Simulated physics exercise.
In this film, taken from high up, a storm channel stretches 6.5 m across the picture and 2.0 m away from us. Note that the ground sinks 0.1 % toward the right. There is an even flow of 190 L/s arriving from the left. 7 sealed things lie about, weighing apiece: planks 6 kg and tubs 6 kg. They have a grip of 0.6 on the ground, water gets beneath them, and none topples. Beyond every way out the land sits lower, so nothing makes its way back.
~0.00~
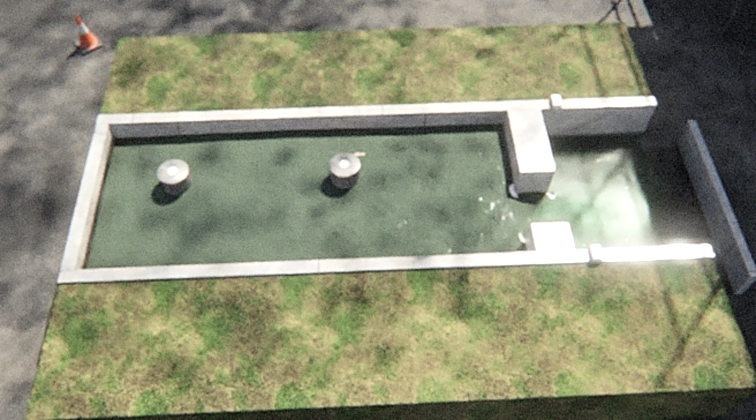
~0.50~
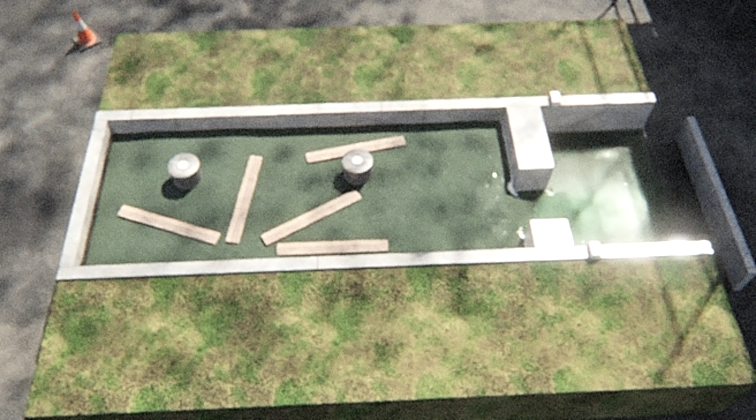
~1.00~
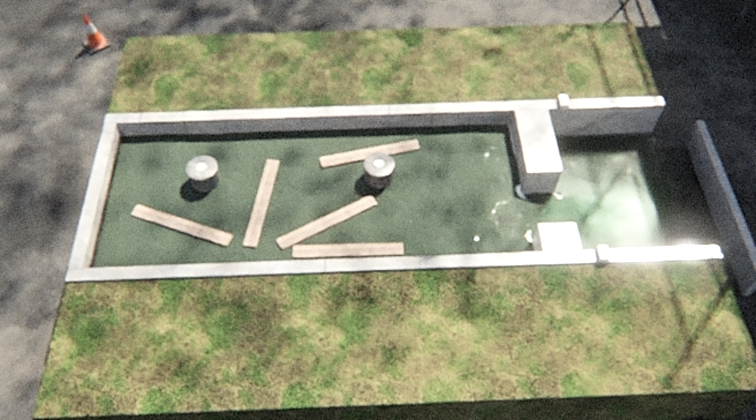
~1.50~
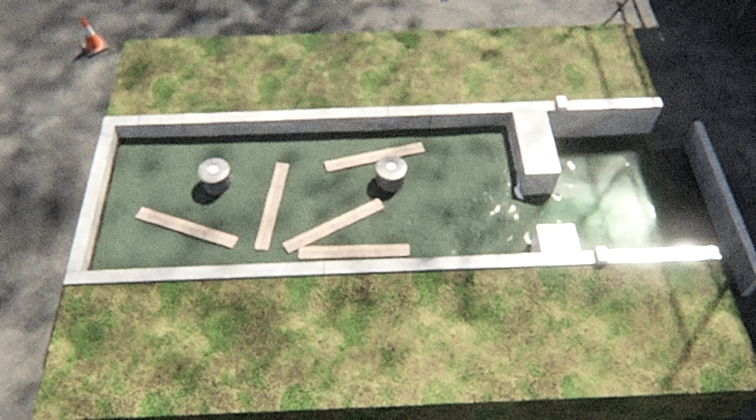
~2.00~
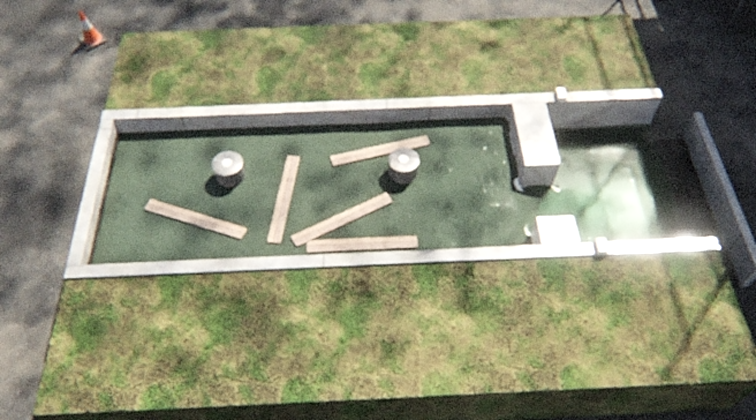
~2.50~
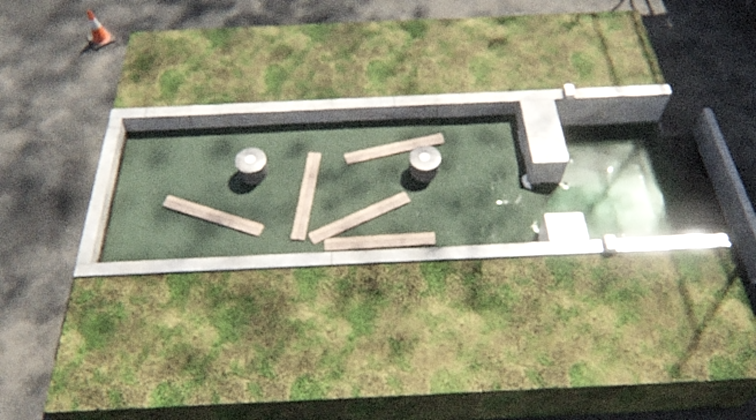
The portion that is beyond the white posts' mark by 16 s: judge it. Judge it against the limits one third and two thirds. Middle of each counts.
My call is no less than two thirds.
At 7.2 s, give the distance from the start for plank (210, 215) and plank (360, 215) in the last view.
First: 140 cm. Second: 200 cm.
After 3.5 s 0 of 7 are over the mark; 7 afloat.
After 7.2 s 1 of 7 are over the mark; 6 afloat.
After 12.0 s 5 of 7 are over the mark; 2 afloat.
After 16.0 s 7 of 7 are over the mark; 0 afloat.
